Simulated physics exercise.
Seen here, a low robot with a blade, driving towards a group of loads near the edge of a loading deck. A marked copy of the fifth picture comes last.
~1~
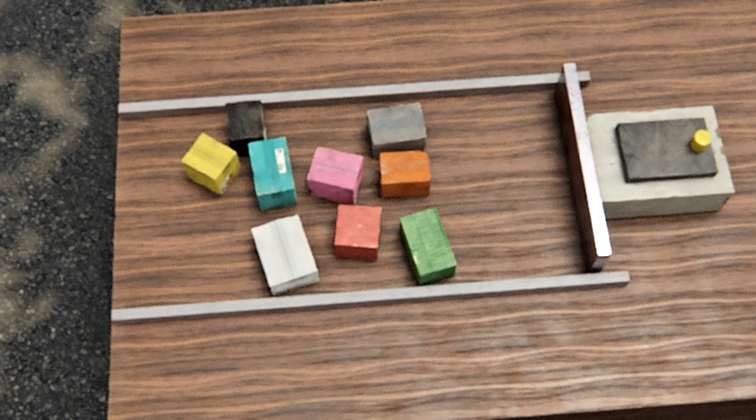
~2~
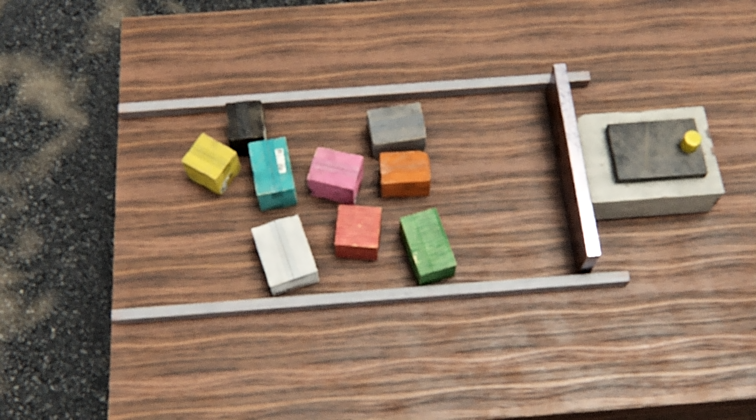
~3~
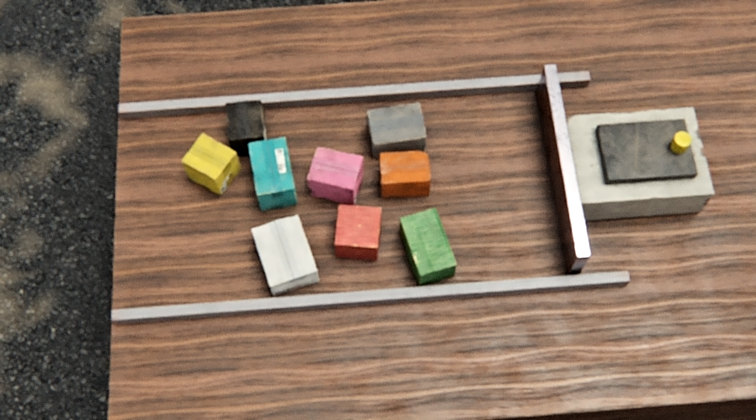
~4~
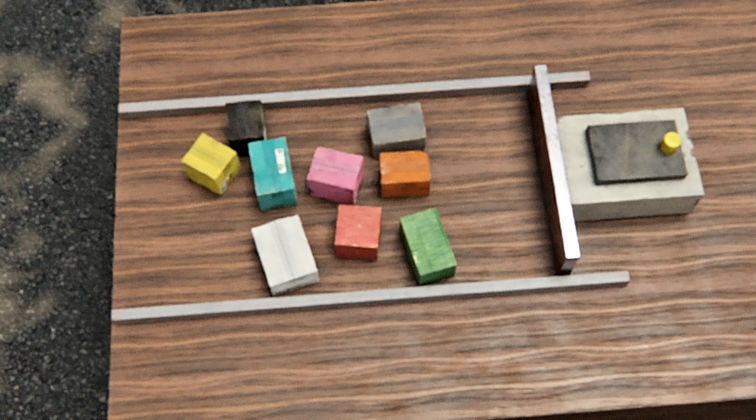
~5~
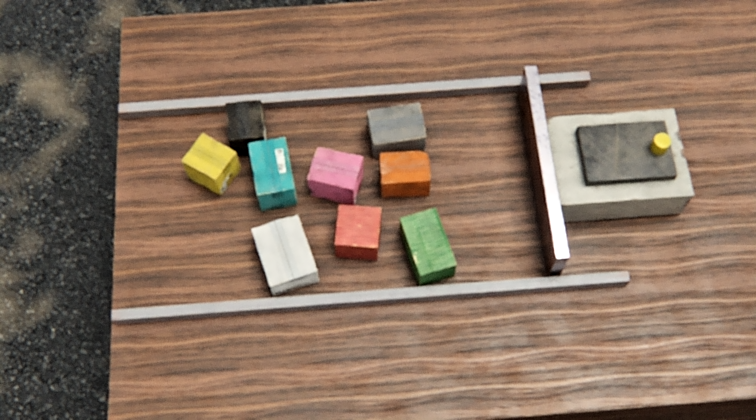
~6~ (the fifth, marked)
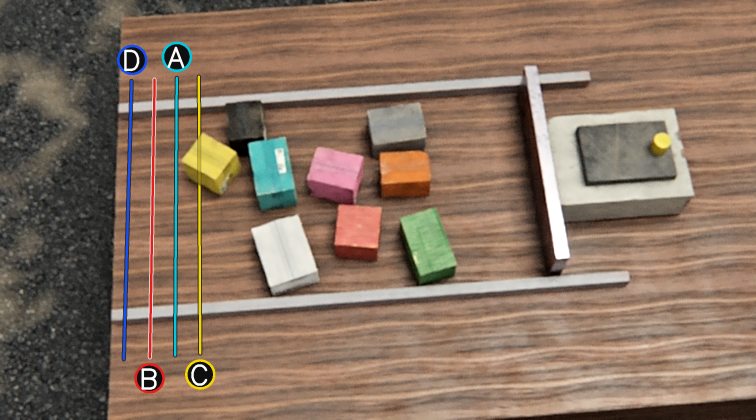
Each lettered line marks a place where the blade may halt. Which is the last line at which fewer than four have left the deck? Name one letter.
C is the last line within the limit.
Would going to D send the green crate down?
Yes.
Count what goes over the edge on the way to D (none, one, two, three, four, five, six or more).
By then, six or more.
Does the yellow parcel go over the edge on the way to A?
Yes.
On the copy, A at (176, 208); B at (152, 209); C at (199, 206); D at (128, 211).
On C. First, robot (495, 161); green crate (401, 248); grey box (381, 131).
Then, robot (370, 170); yellow parcel (149, 151); turquoise box (179, 172).
Finally, robot (271, 177); turquoise box over the edge; yellow parcel over the edge; three fallen.
By contrast, A drops five; B drops six; D drops nine.
